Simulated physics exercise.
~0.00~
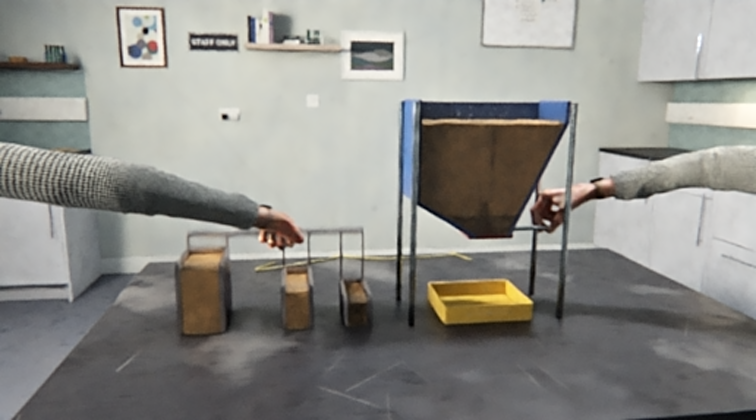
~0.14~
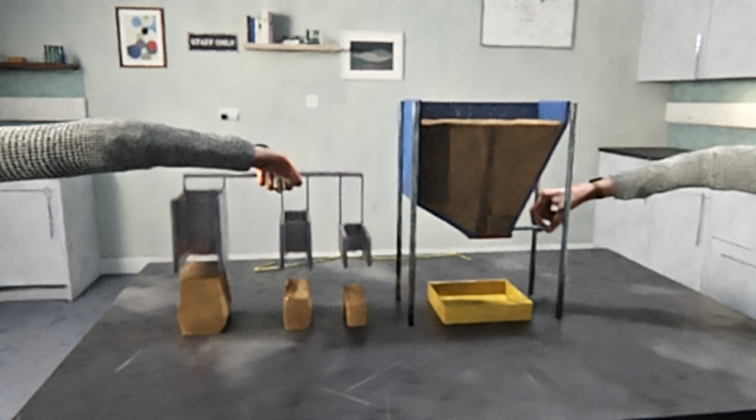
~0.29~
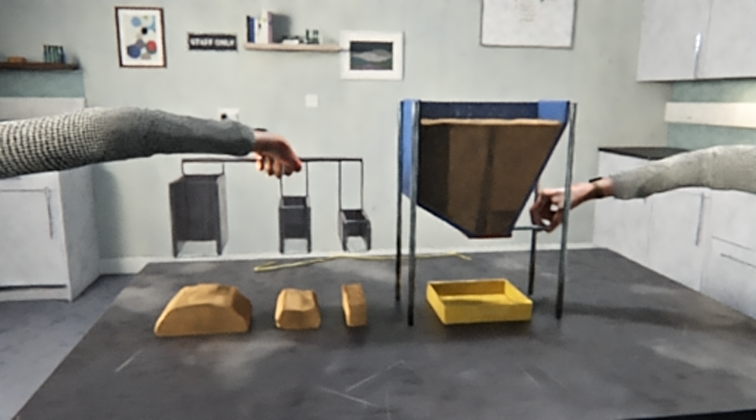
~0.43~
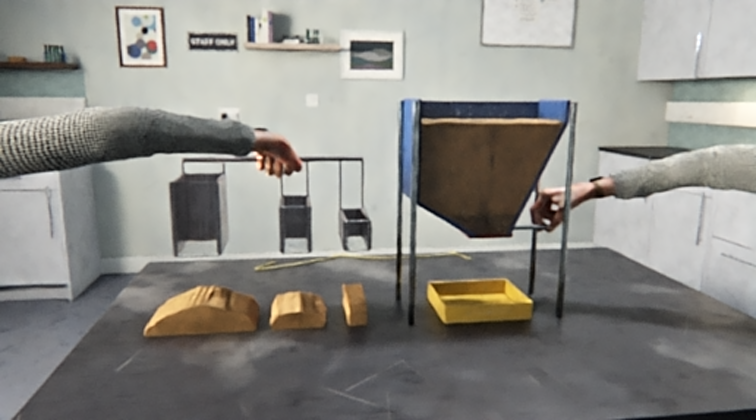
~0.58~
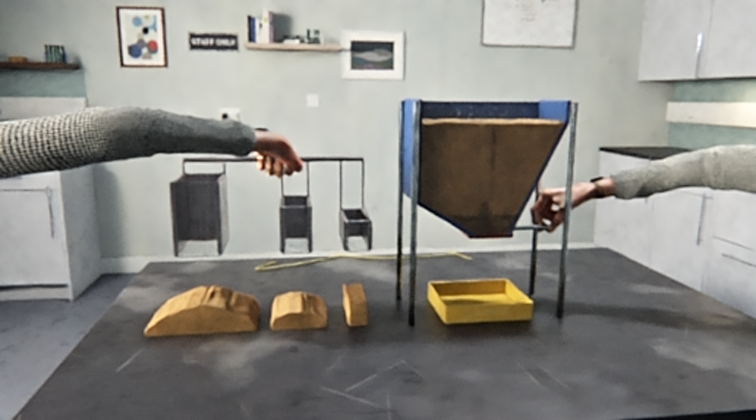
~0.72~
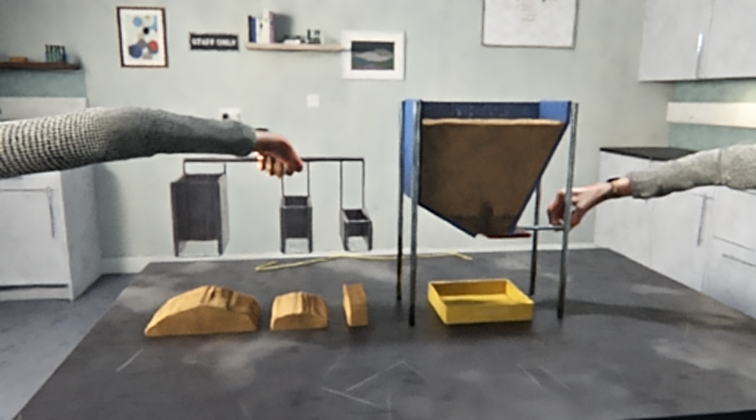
In a kitchen-like room, a hand lifts metal moulds off three brown blocks, two slump, and another hand pulls a hopper's slide.
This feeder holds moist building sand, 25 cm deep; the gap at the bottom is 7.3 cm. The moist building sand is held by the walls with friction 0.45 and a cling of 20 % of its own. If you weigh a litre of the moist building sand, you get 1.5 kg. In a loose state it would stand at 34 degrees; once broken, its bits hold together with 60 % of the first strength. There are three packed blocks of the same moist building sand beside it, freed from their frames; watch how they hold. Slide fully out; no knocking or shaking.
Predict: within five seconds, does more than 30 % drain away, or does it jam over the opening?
It drains away.
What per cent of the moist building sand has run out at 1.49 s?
About 40 percent.
After 1.07 s, 9 % has run out.
After 1.49 s, 40 % has run out.
After 1.90 s, 71 % has run out.
After 2.32 s, 92 % has run out.
After 5.62 s, at the end, 100 % has run out.
